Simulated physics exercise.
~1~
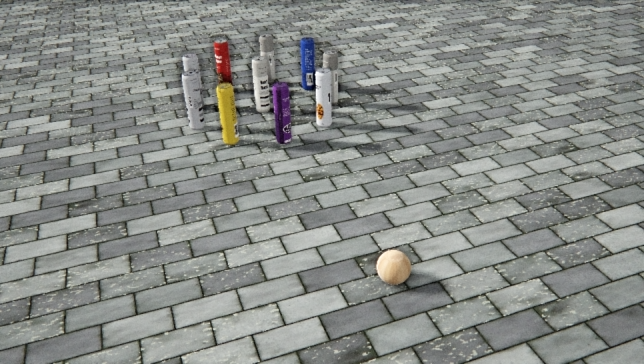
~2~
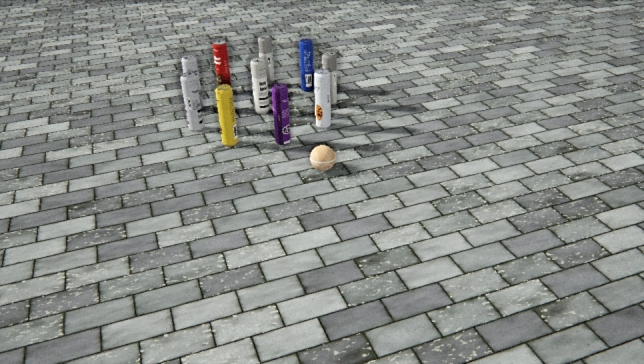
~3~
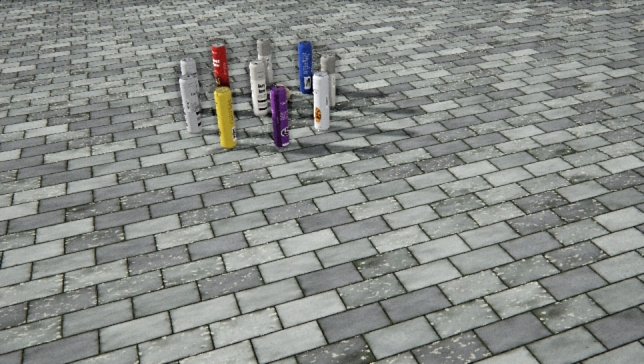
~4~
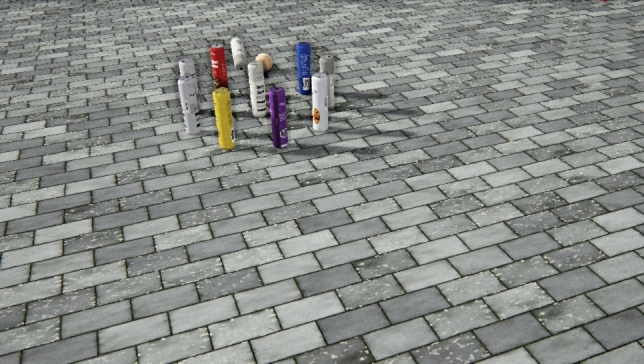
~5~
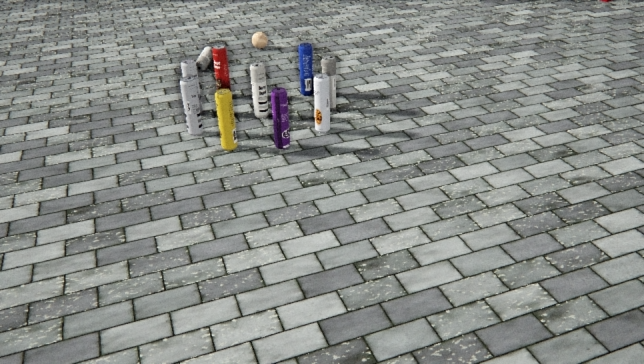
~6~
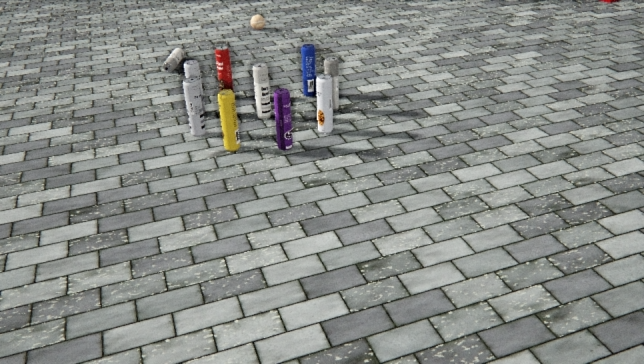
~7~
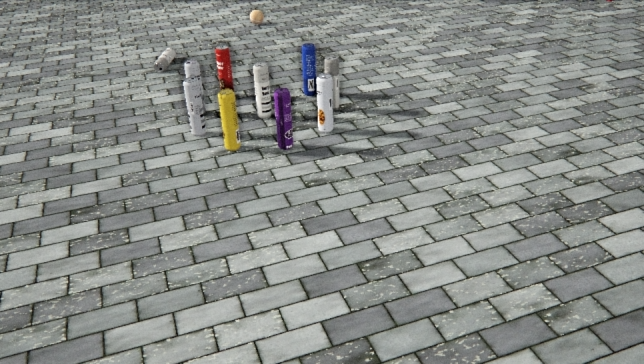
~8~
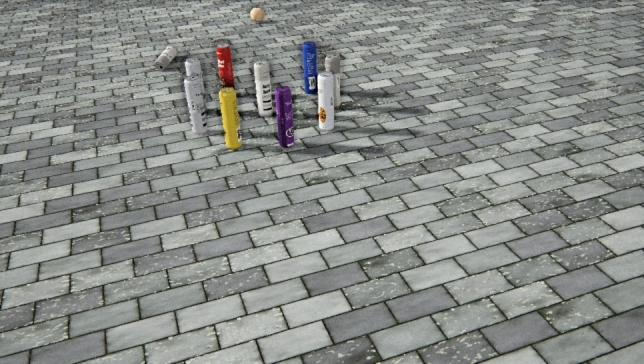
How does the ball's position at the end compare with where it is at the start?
At the start the ball is in the foreground, to the lower right of the tubes. By the end it is farther left and well up the paving, beyond the group of tubes.
